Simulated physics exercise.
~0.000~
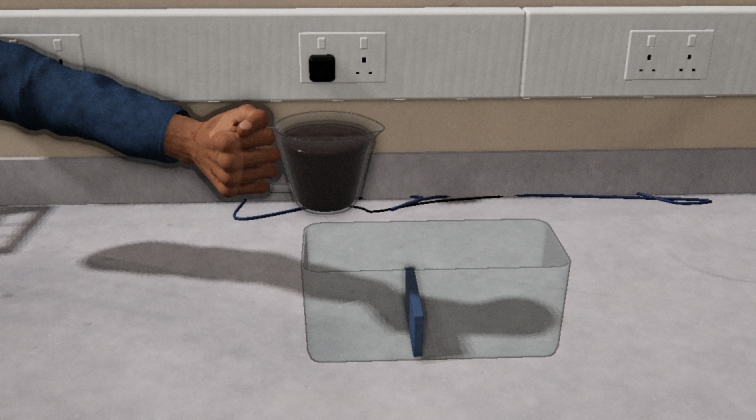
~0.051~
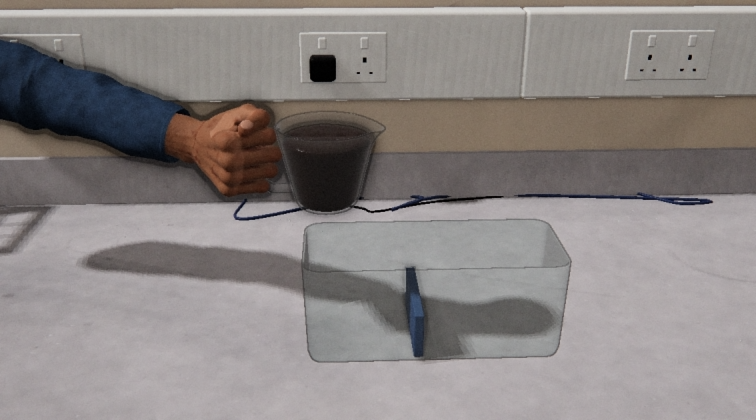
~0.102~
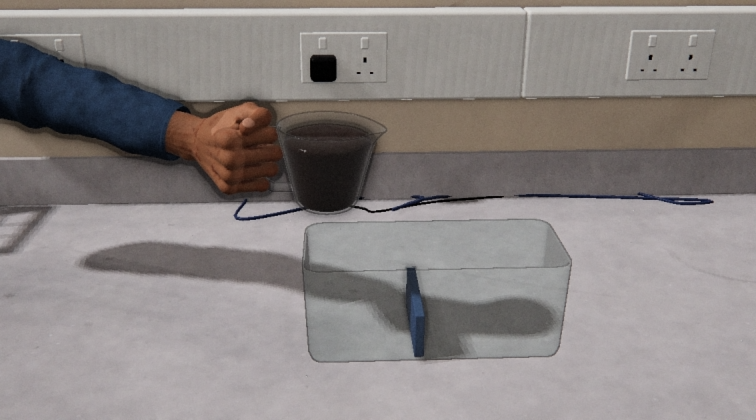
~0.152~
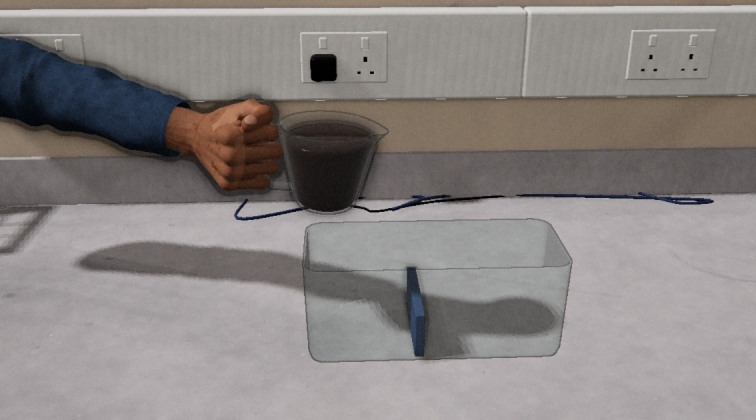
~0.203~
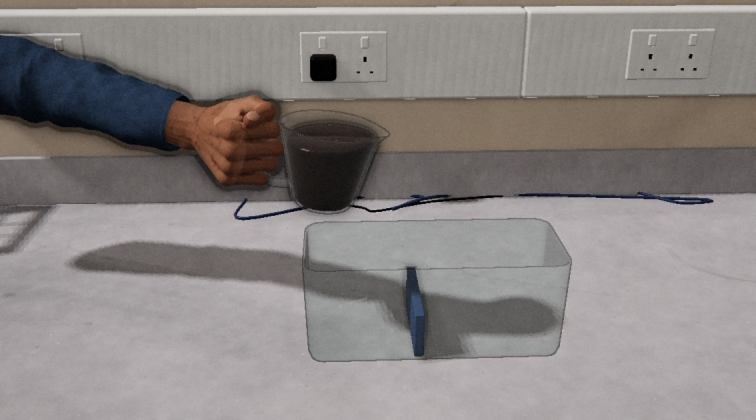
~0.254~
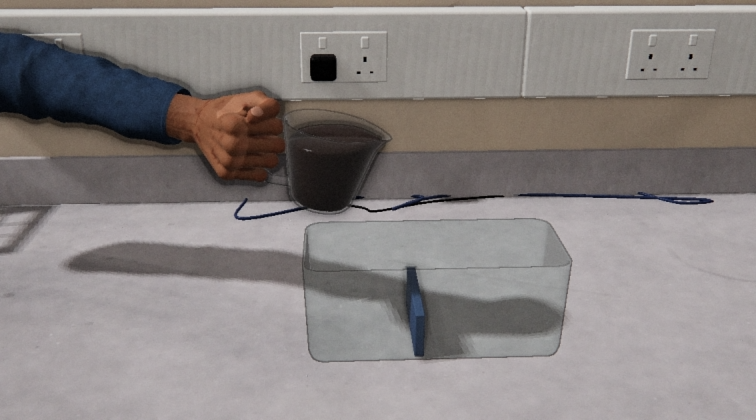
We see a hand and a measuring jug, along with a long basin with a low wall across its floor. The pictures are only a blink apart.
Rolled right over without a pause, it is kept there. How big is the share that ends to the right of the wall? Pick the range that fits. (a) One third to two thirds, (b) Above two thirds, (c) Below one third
Option b: Above two thirds.
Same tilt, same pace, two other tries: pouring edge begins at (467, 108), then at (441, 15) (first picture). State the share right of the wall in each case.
Roughly 95 percent on the first try and 95 percent on the second.
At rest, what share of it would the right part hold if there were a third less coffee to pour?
Roughly 65 in a hundred.
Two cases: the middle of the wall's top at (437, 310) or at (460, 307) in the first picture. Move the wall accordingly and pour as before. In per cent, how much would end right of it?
About 45 per cent, then about 5 per cent.
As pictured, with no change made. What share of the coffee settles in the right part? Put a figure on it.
That share comes out near 80 percent.
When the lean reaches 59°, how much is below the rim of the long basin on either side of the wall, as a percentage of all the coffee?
You'd find 0 per cent on the left and 10 per cent on the right.
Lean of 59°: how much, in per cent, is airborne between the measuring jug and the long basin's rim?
It's close to 20 %.
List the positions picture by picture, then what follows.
It leans 0°; its right rim is at (385, 126); the coffee meets the walls at (281, 137) and (371, 136); the long basin's rim runs from (304, 248) to (559, 243); the wall's top is at (414, 292), in the first picture.
It leans 0°; its right rim is at (386, 127); the coffee meets the walls at (282, 137) and (371, 136), in the second picture.
It leans 2°; its right rim is at (387, 128); the coffee meets the walls at (283, 137) and (372, 137), in the third picture.
It leans 4°; its right rim is at (389, 130); the coffee meets the walls at (284, 136) and (374, 137), in the fourth picture.
It leans 7°; its right rim is at (390, 133); the coffee meets the walls at (286, 136) and (376, 137), in the fifth picture.
It leans 11°; its right rim is at (392, 137); the coffee meets the walls at (288, 137) and (380, 138), in the sixth picture.
A moment on, the measuring jug is tipped part way and 71 per cent is still to pour, 0 is left of the wall and 10 right of it.
Next, the measuring jug is tipped on its side and 18 per cent is still to pour, 6 is left of the wall and 64 right of it.
Then the measuring jug is tipped on its side and 1 per cent is still to pour, 19 is left of the wall and 79 right of it.
Later the measuring jug is tipped on its side and 0 per cent is still to pour, 21 is left of the wall and 79 right of it.
Finally, 21 per cent lies left of the wall, 79 right of it and 0 outside.
